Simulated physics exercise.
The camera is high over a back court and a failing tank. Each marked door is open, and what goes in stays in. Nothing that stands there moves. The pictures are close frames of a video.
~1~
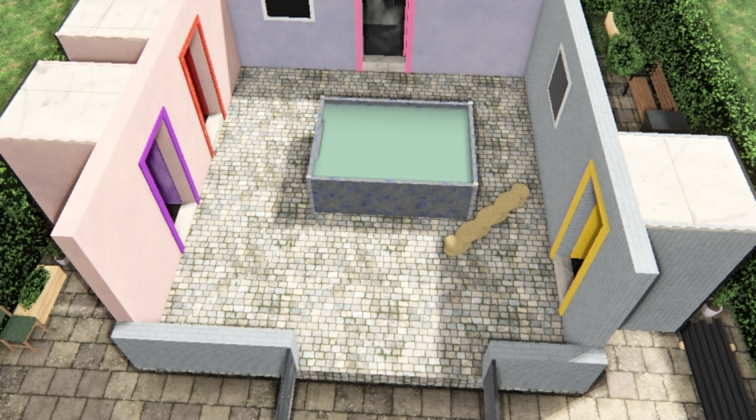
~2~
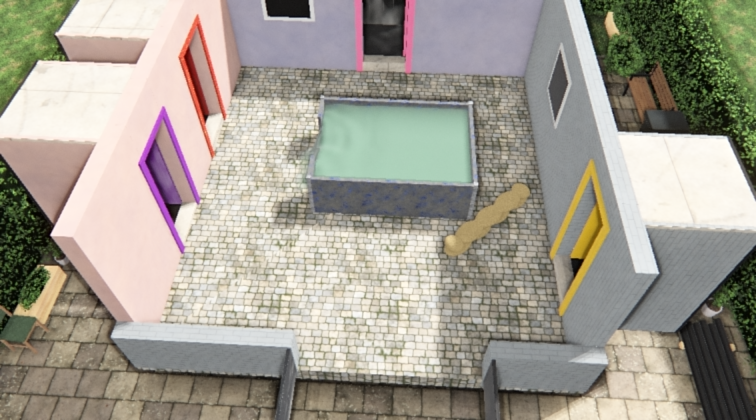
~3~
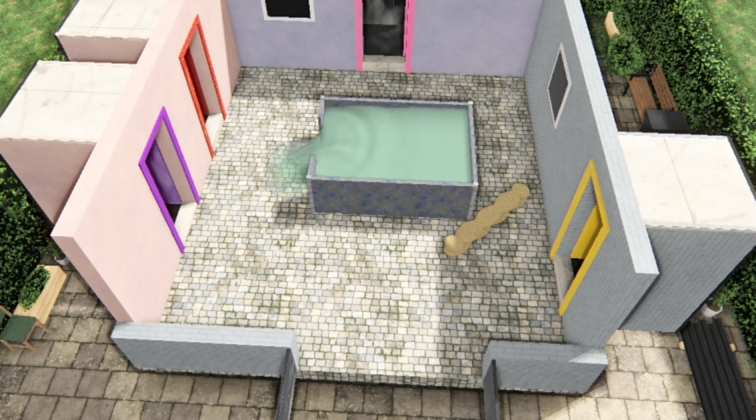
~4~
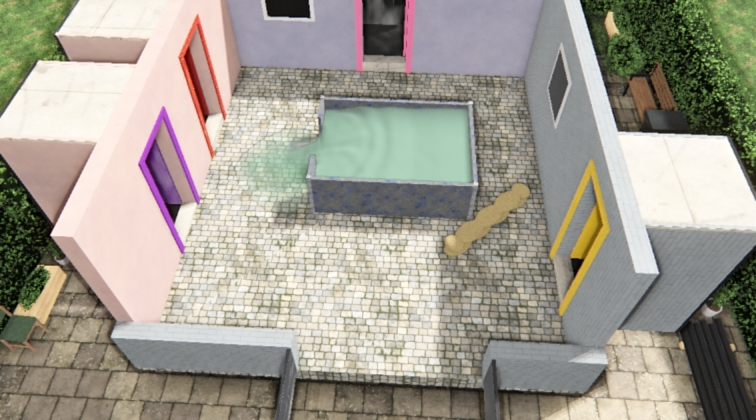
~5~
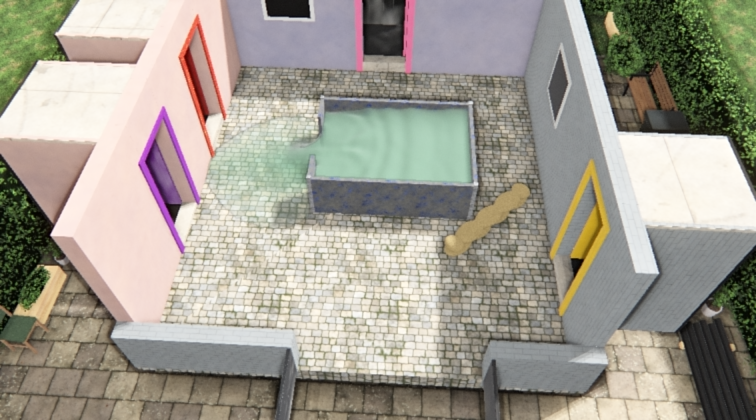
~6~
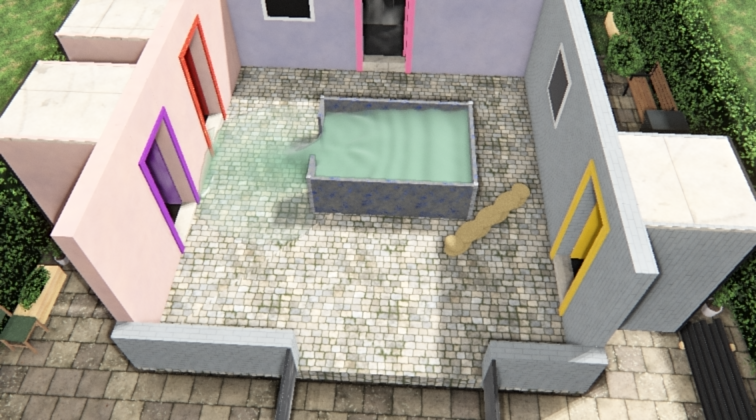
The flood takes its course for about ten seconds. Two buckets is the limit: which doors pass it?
One by one: The purple door lets in a lot; the pink door admits no more than that; the yellow door admits no more than that; the red door lets in a lot.
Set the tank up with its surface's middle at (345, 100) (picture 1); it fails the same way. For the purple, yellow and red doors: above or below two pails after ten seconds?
Then: Purple door holds; yellow door lets less in; red door takes more.
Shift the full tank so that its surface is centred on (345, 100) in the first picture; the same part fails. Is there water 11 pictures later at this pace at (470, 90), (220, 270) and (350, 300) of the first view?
In turn: Not flooded, under water, dry.
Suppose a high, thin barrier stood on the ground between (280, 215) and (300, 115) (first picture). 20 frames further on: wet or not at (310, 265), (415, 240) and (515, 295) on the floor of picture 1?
One after the other: Under water, free of water, dry.
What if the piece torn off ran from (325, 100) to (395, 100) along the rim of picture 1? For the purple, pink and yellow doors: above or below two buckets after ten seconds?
My reading: Purple takes less; pink goes over; yellow stays under.
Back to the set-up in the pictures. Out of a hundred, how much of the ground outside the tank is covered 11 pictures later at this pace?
Near 25 in a hundred.
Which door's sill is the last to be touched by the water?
I say the yellow one.
A moment on, water covers 20 % of the floor; the purple door under two buckets in, the pink door not reached, the yellow door not reached, the red door over two buckets in.
Next, water covers 25 % of the floor; the purple door far over two buckets in, the pink door not reached, the yellow door not reached, the red door far over two buckets in.
Then, water covers 50 % of the floor; the purple door far over two buckets in, the pink door wet at the sill, nothing in, the yellow door not reached, the red door far over two buckets in.
Later, water covers 90 % of the floor; the purple door far over two buckets in, the pink door wet at the sill, nothing in, the yellow door wet at the sill, nothing in, the red door far over two buckets in.
In the end, water covers 95 % of the floor; the purple door far over two buckets in, the pink door wet at the sill, nothing in, the yellow door wet at the sill, nothing in, the red door far over two buckets in.
